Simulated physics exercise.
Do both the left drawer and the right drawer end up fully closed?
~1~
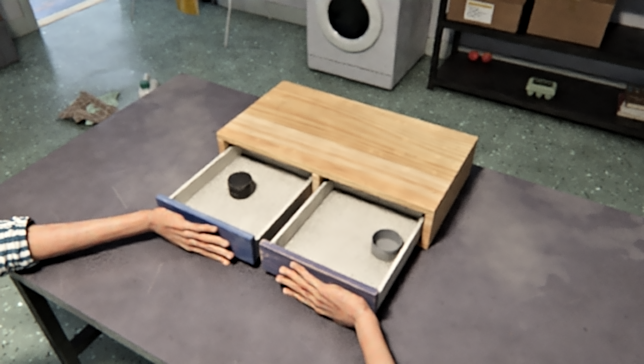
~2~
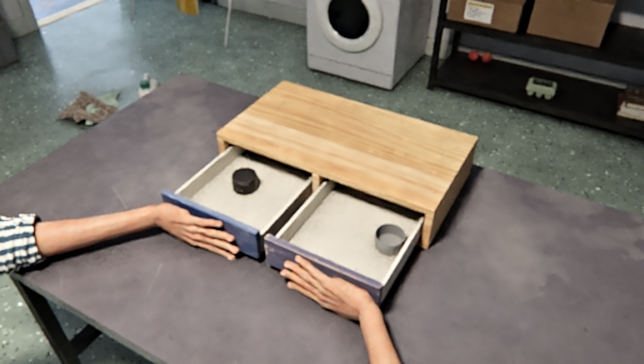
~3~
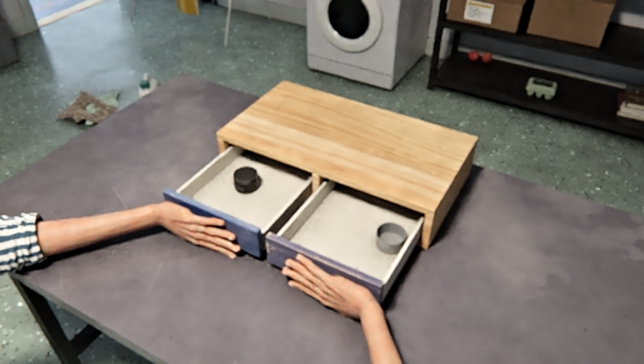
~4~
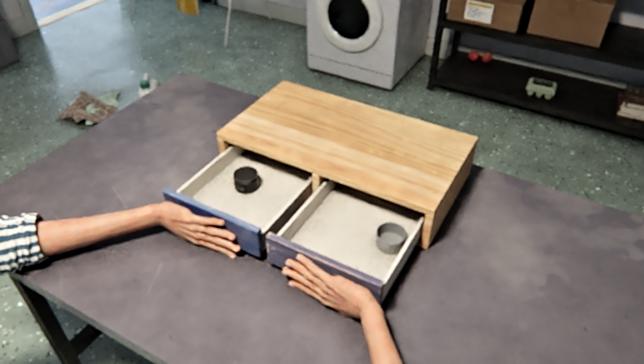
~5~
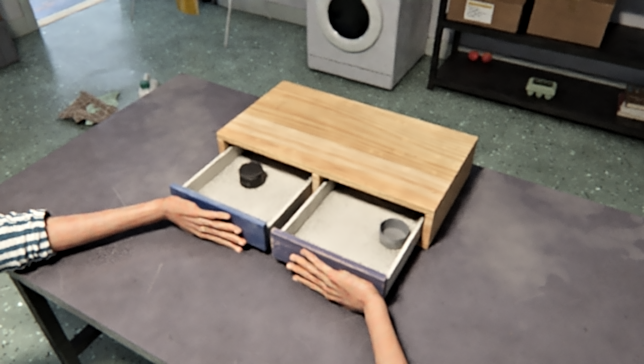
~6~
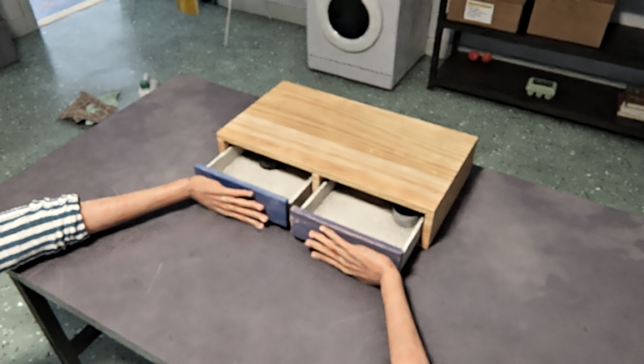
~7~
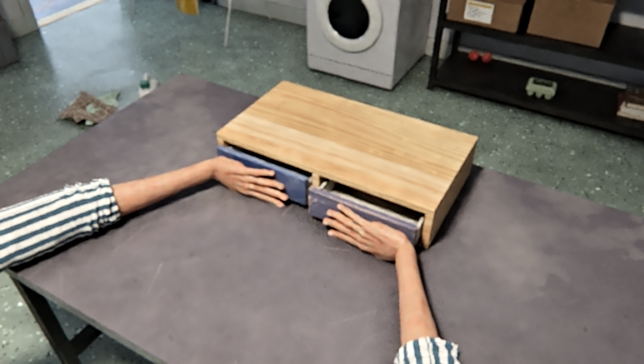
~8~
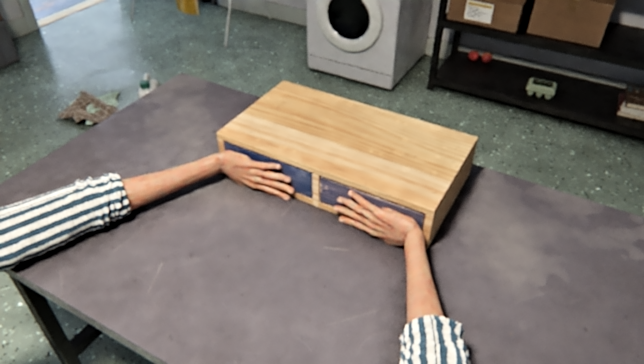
Yes, the left drawer closes and the right drawer closes as well, with a hand resting against each front.
